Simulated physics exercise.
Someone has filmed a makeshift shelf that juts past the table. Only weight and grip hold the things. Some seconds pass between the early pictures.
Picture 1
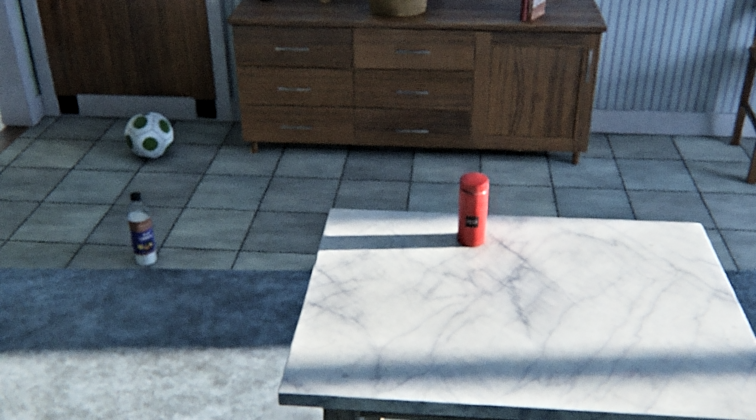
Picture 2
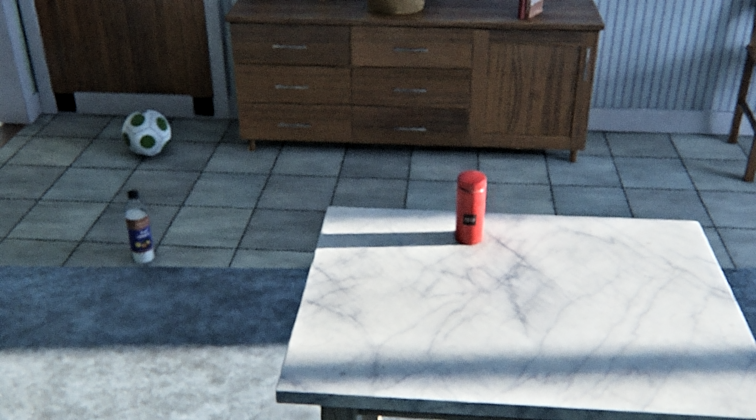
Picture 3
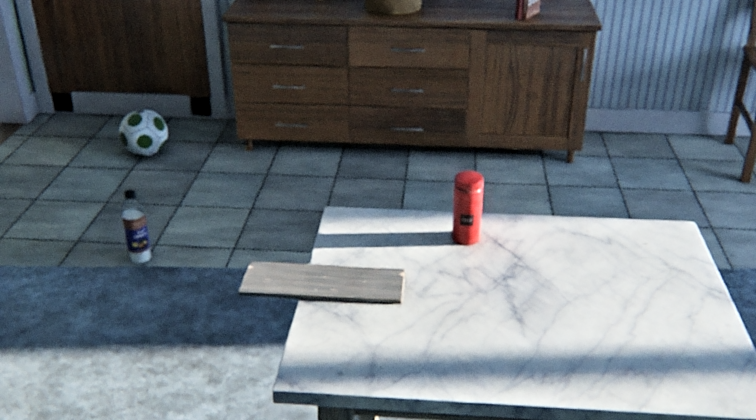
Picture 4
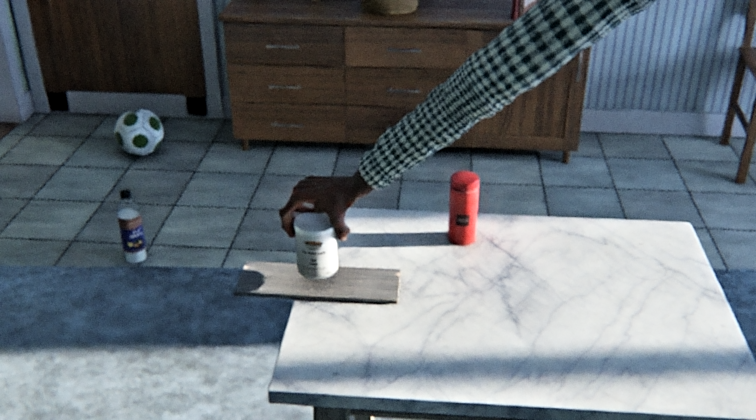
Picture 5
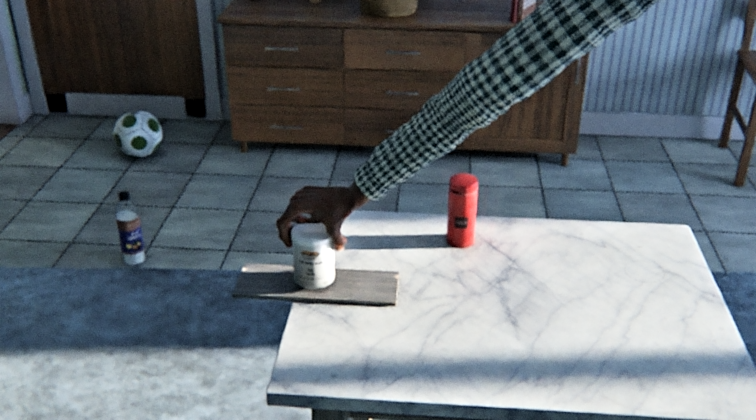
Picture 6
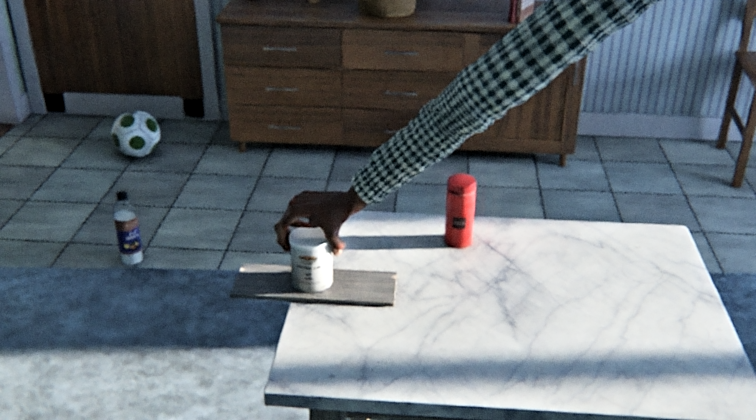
In a tiled room with a wooden sideboard, the view looks down on a white marble table. A red container stands on the table, with a white-and-green ball and a dark-capped bottle on the floor at left. As the camera drifts very slightly, a grey-brown board appears across the table's left edge, and a hand in a checked sleeve lowers a white tin onto it, keeping hold.
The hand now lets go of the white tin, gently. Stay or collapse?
The plank keeps its balance.
Then, 0.30 s on from there, no change.
Then, 0.70 s on from there, white tin resting near (312, 260).
In the end, all 3 unmoved. At the end, from the last picture's camera, white tin near (312, 260). The plank stays on the table.
